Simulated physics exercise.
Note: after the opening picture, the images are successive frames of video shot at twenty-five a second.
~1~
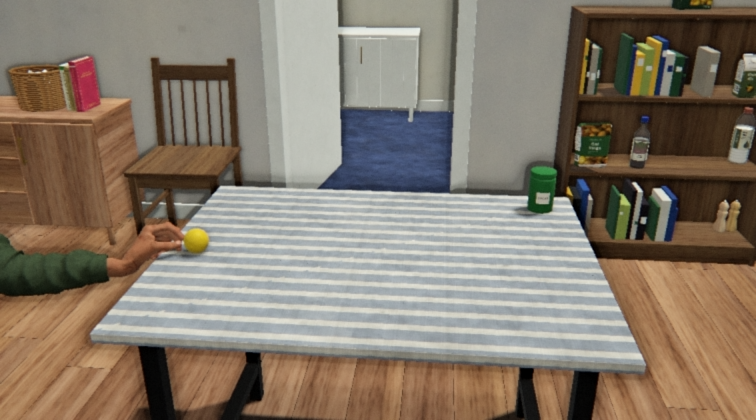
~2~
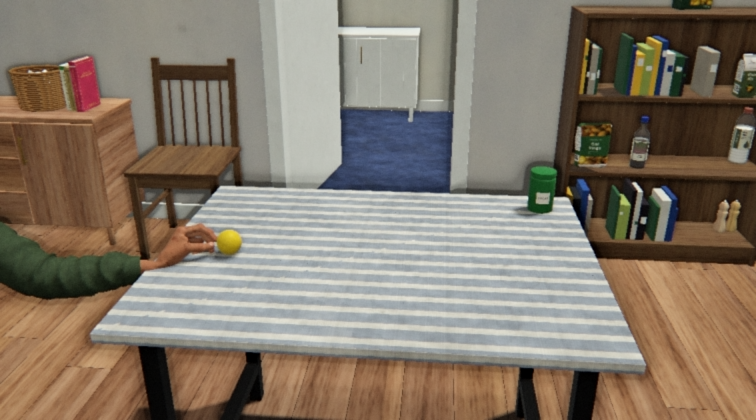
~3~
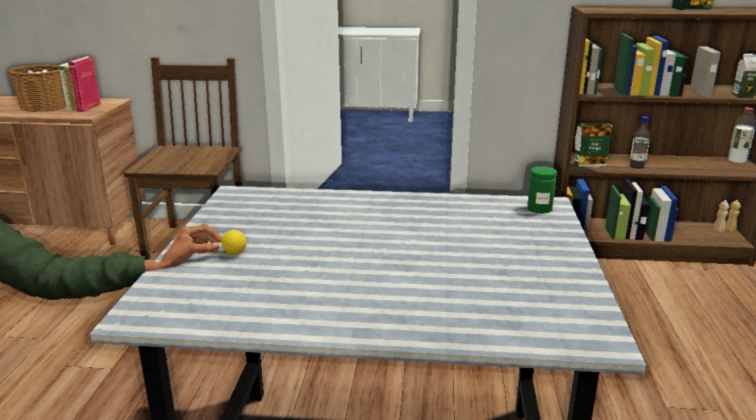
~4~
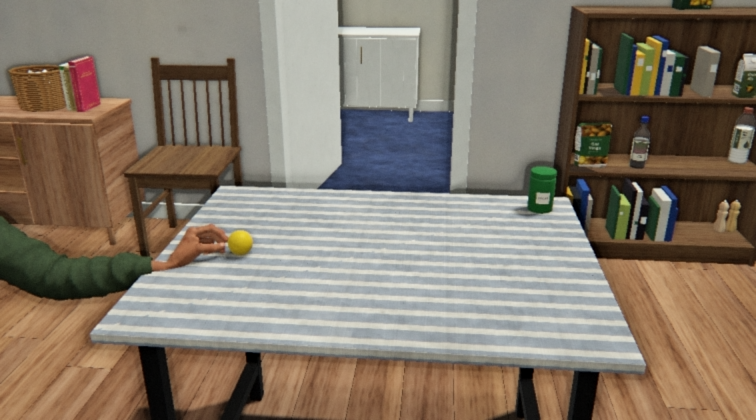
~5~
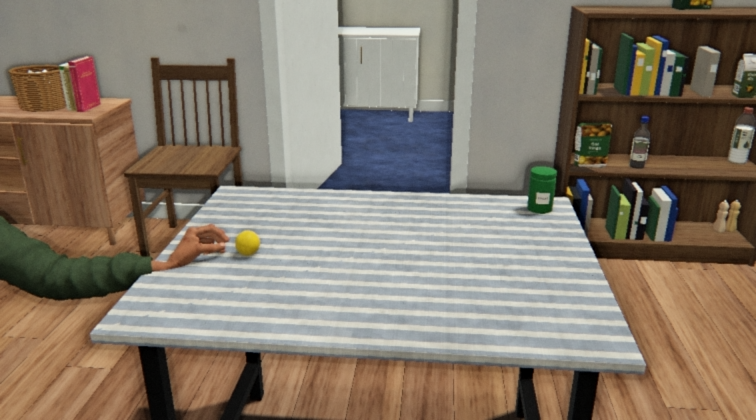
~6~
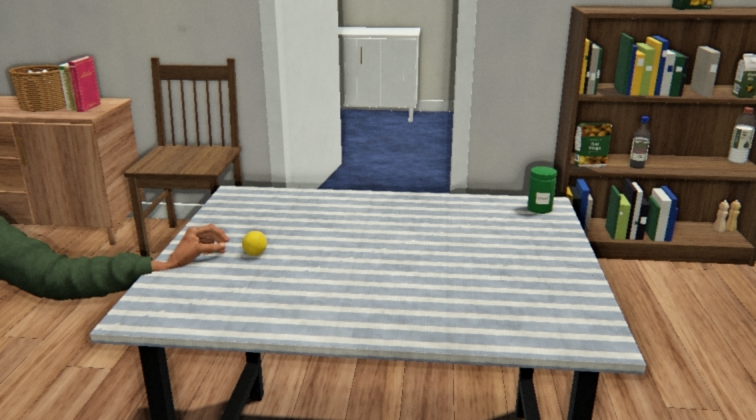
A hand pushes a yellow lemon rightward across a striped table, and it rolls slightly away.
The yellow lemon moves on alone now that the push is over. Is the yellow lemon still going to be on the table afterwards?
Yes, it is still there.
Then, 0.20 s later than the last frame, yellow lemon moved well along near (286, 245).
Then, 0.50 s later than the last frame, yellow lemon moved well along near (323, 247).
When it is over, moved from the start, yellow lemon. End places, in pixels of the last picture, yellow lemon near (357, 248).
